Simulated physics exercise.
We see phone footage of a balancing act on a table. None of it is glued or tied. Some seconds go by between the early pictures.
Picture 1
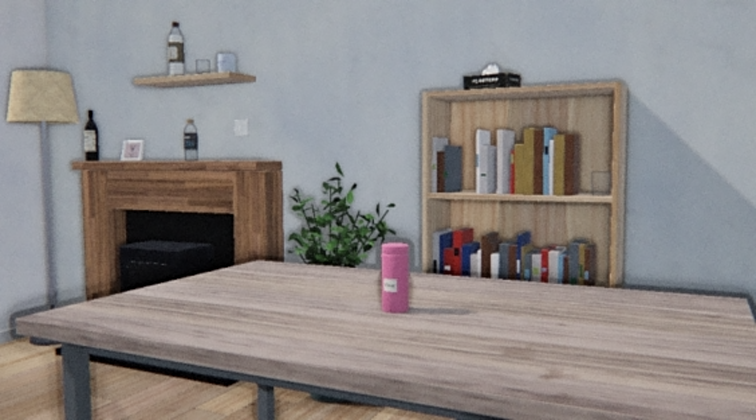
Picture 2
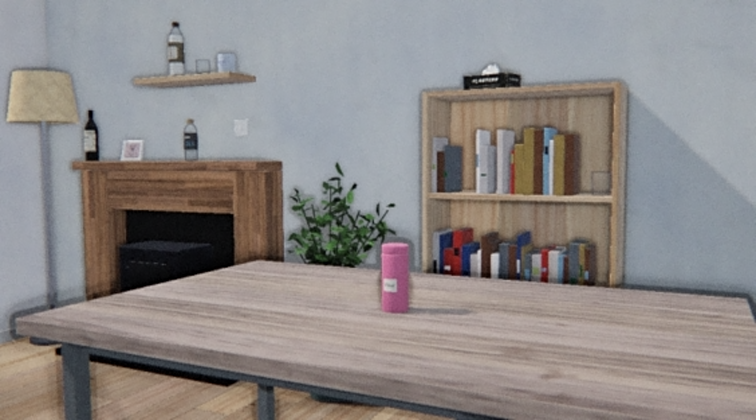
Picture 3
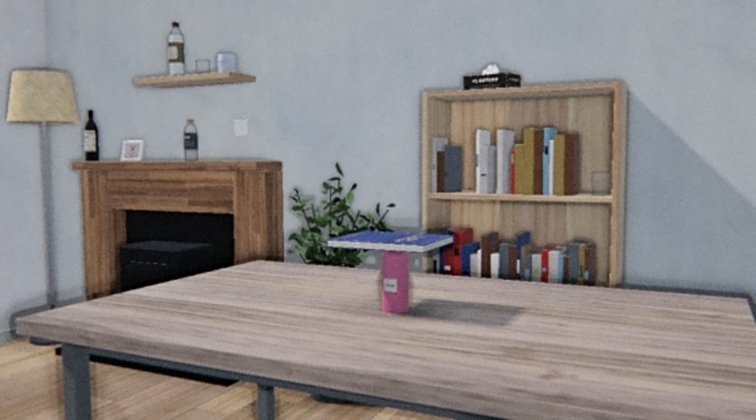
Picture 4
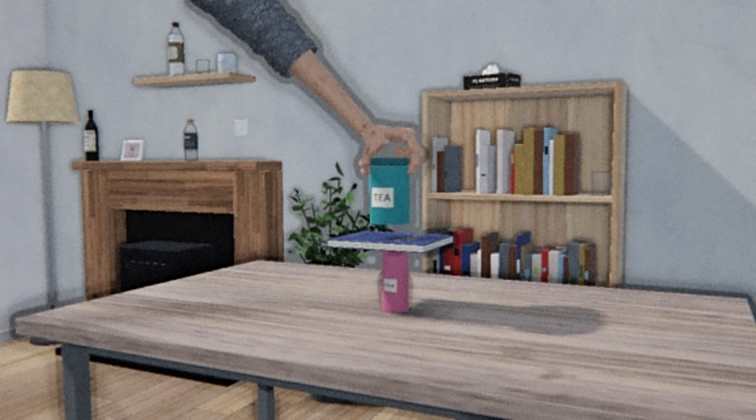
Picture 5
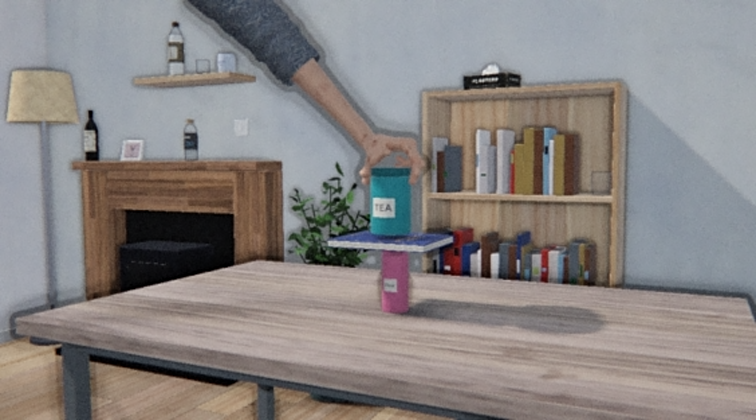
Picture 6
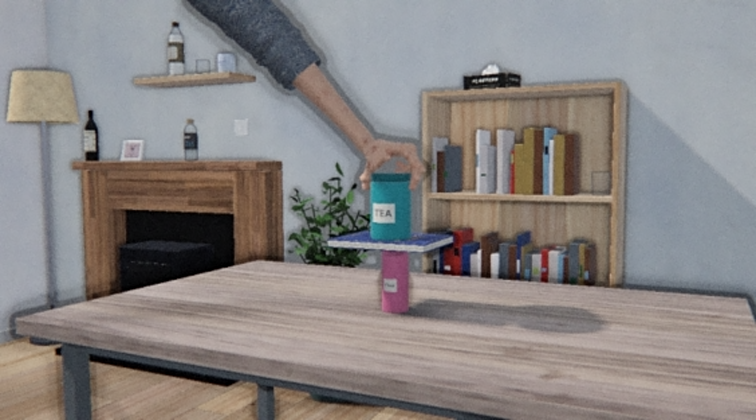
A hand lowering a turquoise tea jar onto a blue book lying across an upright pink container on a wooden table.
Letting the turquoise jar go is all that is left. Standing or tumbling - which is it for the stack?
It ends up standing.
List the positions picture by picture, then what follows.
In the first frame, the last thing is not in view yet.
In the second frame, the last thing is not in view yet.
In the third frame, the last thing is not in view yet; blue book (392, 241).
In the fourth frame, coming down; turquoise jar (390, 190); blue book (392, 241).
In the fifth frame, coming down; turquoise jar (391, 201); blue book (392, 241).
In the sixth frame, in place under the hand; turquoise jar (391, 206); blue book (392, 241).
Then, 0.30 s on from there, no change.
Then, 1.00 s on from there, turquoise jar resting near (391, 206).
In the end, all 3 unmoved. At the end, from the last picture's camera, turquoise jar near (391, 206). The stack stays up.
